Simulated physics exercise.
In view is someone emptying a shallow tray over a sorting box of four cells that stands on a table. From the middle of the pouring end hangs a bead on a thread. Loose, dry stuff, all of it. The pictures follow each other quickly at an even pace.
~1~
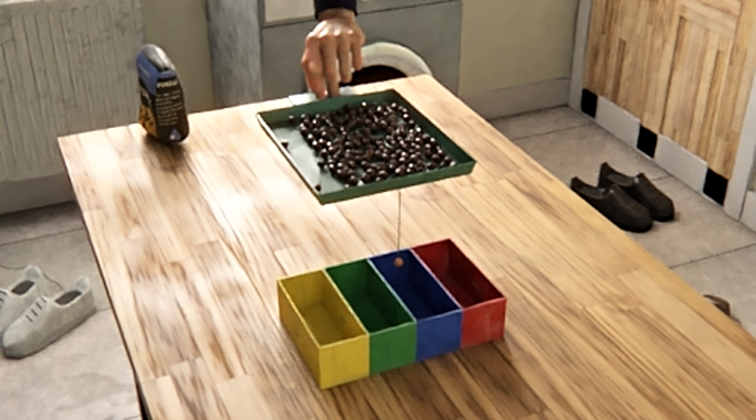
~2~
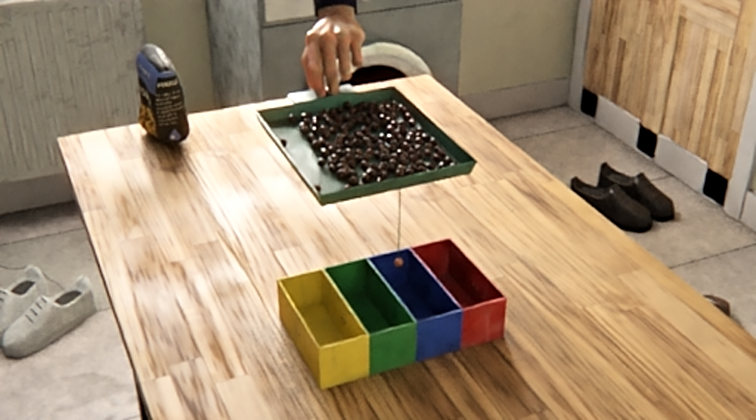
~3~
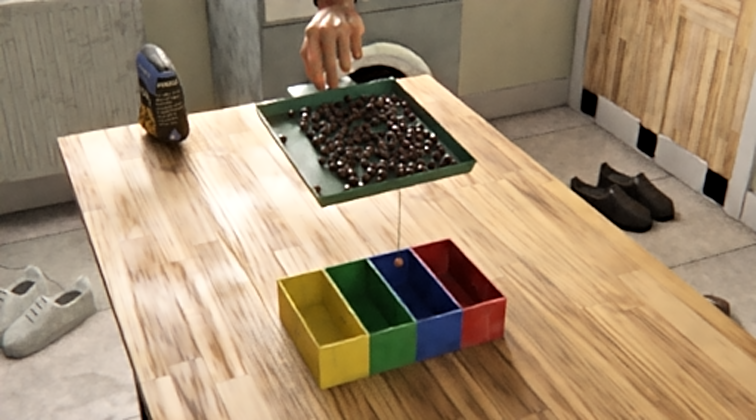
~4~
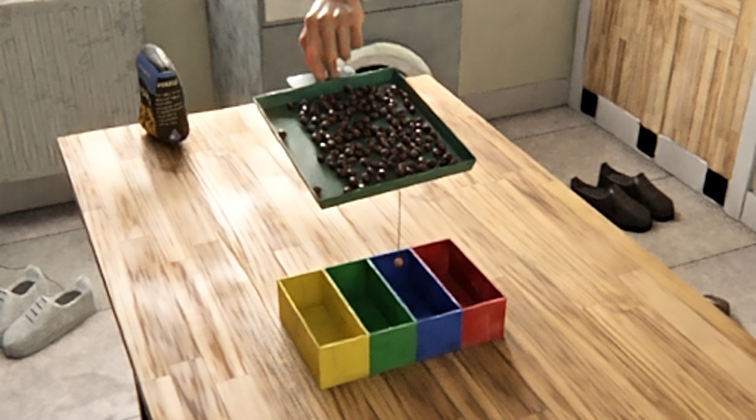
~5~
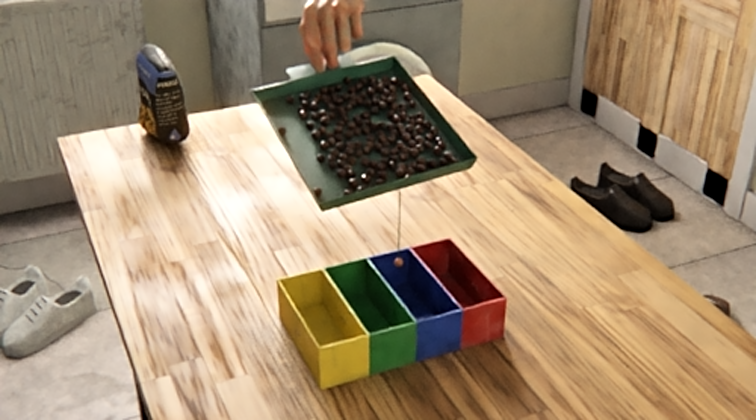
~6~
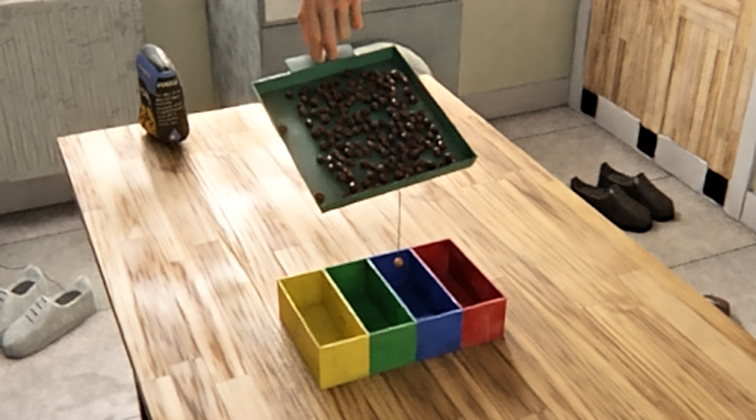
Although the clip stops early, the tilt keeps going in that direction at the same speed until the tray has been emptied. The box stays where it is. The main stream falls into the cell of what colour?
Colour: Yellow.
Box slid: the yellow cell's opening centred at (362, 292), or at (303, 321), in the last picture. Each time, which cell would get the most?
The first placing favours the cell in yellow, while the second favours that green cell.
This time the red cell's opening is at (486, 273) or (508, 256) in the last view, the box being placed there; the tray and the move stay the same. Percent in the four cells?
In turn 70 and 20 in a hundred.
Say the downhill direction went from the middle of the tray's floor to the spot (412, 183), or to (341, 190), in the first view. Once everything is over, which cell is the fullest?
Case 1 - that red cell. Case 2 - the cell in yellow.
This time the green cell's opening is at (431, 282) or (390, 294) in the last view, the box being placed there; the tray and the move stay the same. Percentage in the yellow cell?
About 20% on the first try and 60% on the second.
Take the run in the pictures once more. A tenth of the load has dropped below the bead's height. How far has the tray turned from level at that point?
Around 60° of tilt.
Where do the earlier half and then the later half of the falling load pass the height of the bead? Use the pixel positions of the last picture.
Around (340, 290) at first; around (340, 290) after that.
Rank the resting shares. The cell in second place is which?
Rank 2: The green one.
Soon, tray tipped steeply; most on the tray; a small part in the yellow cell; a stray few in the green cell; a stray few in the blue cell; a small part falling or outside the box.
A while on, tray tipped past a quarter turn; a stray few on the tray; about half in the yellow cell; about a third in the green cell; a stray few in the blue cell; a small part falling or outside the box.
Towards the end, tray tipped past a quarter turn; about half in the yellow cell; about a third in the green cell; a small part in the blue cell; a small part falling or outside the box.
Finally, tray tipped past a quarter turn; about half in the yellow cell; about a third in the green cell; a small part in the blue cell; none in the red cell; a small part outside the box.
